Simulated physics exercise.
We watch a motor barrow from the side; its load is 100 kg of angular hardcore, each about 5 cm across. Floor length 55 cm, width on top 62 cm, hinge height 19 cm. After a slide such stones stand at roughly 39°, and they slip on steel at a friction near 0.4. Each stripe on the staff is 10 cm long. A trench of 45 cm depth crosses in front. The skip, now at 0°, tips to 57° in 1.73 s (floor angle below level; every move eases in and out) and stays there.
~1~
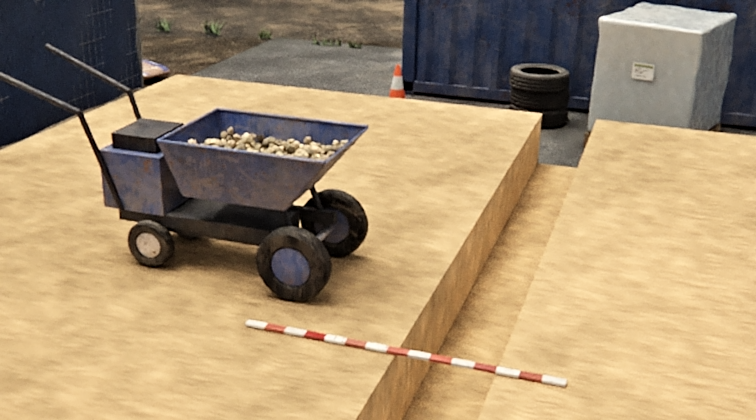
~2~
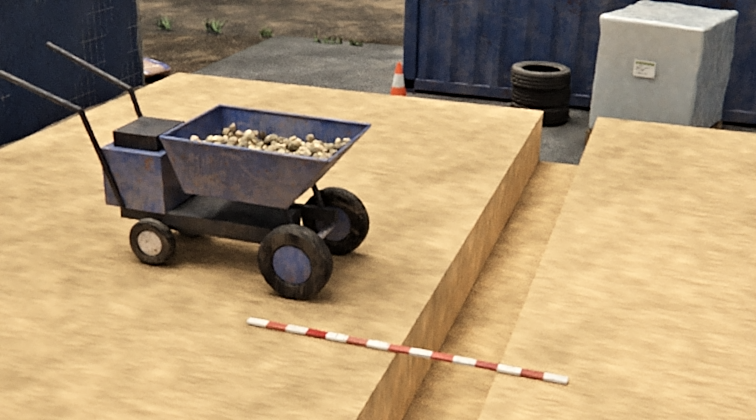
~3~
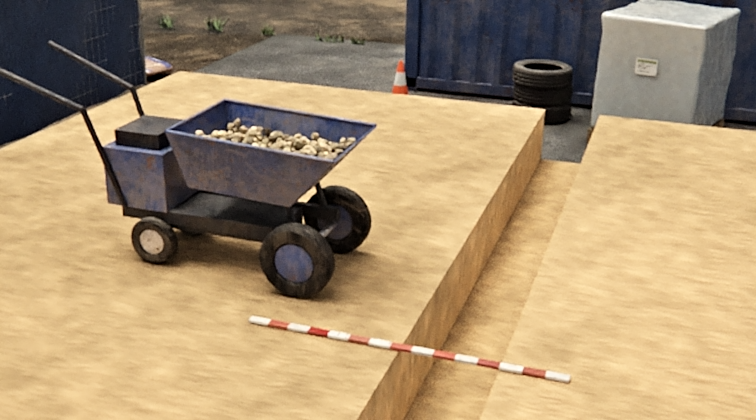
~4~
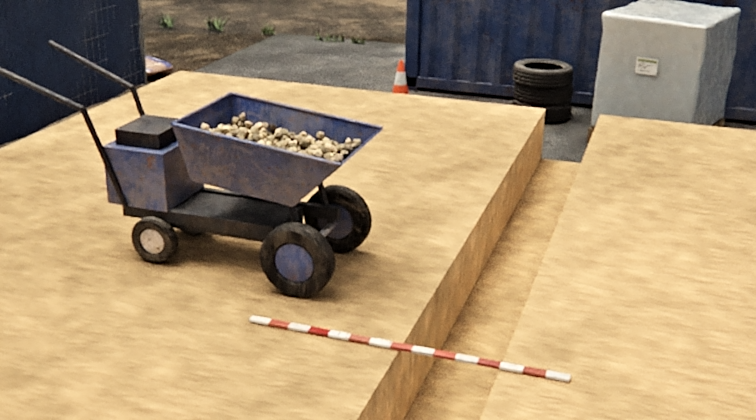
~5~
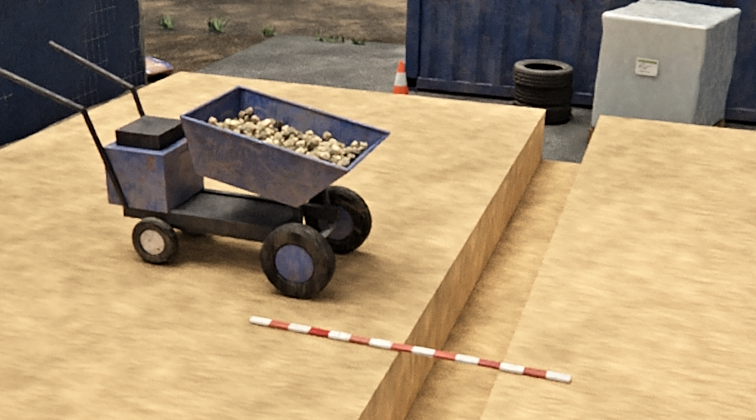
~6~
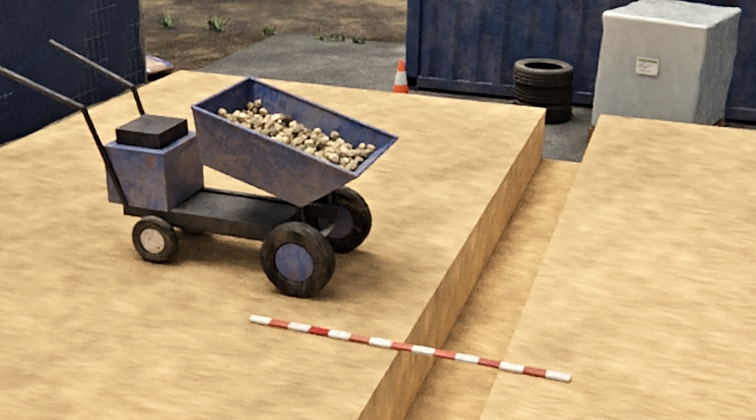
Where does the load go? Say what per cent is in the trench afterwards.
Some 7 per cent of it.
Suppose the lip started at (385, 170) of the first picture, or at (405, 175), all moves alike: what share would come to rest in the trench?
About 10 and 5 per cent.
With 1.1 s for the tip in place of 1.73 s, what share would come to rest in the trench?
It would be near 25 per cent.
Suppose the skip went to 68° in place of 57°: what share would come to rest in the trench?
Then about 80 per cent.
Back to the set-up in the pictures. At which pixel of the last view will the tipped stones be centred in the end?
Near (463, 371).
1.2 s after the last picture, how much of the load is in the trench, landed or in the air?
Some 0 per cent.
Then, 0.7 s after the last picture the floor is at 48°, 100 % in the skip; the foremost stones are at (389, 214).
Then, 1.2 s after the last picture the floor is at 57°, 100 % in the skip; the foremost stones are at (415, 227).
Then, 1.6 s after the last picture the floor is at 57°, 97 % in the skip, 2 % short of the trench, 2 % in the trench; the foremost stones are at (456, 299).
Then, 3.5 s after the last picture the floor is at 57°, 93 % in the skip, 7 % in the trench; the foremost stones are at (510, 381).
